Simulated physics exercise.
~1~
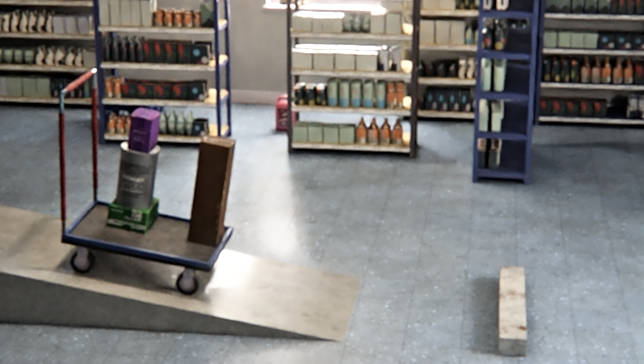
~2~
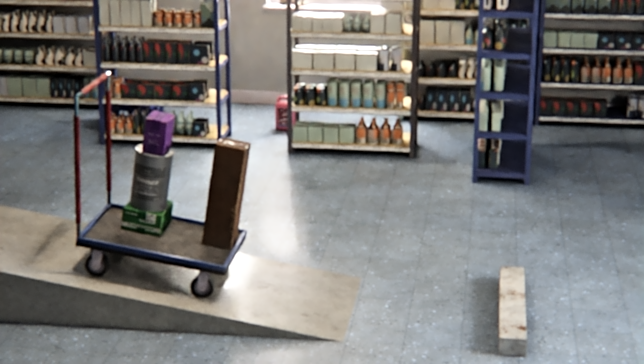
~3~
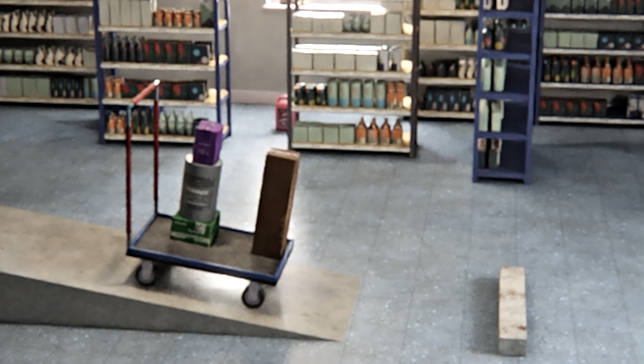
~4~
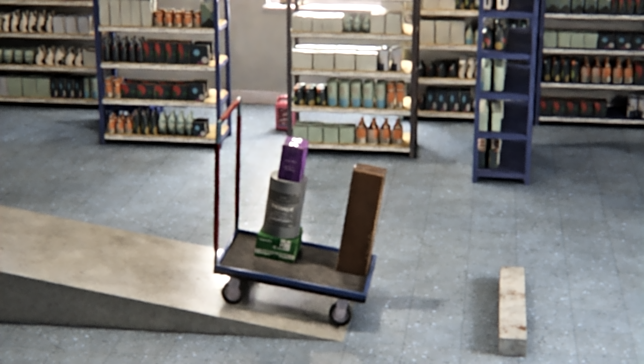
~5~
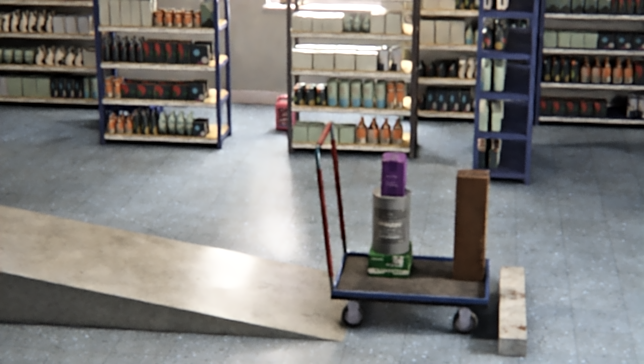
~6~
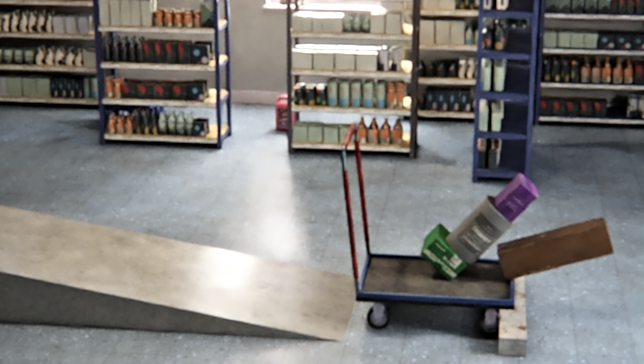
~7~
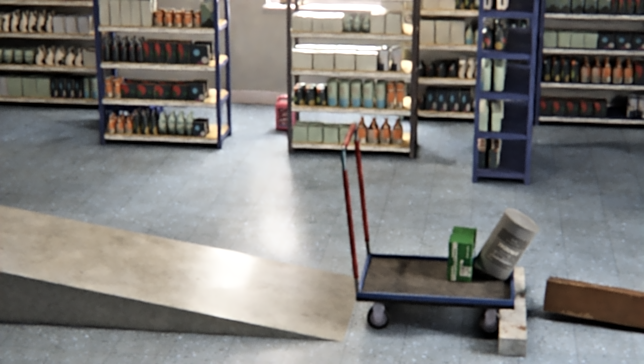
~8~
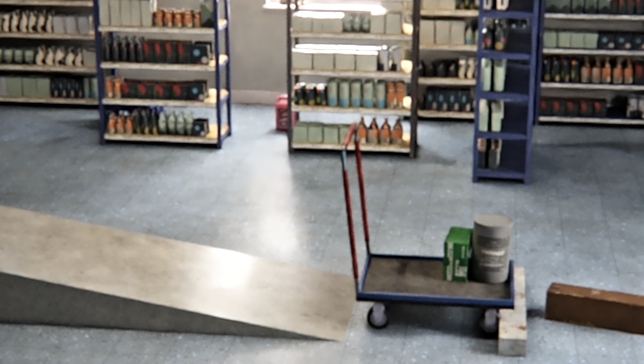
A loaded trolley rolls down a ramp into a kerb, throwing off two boxes.
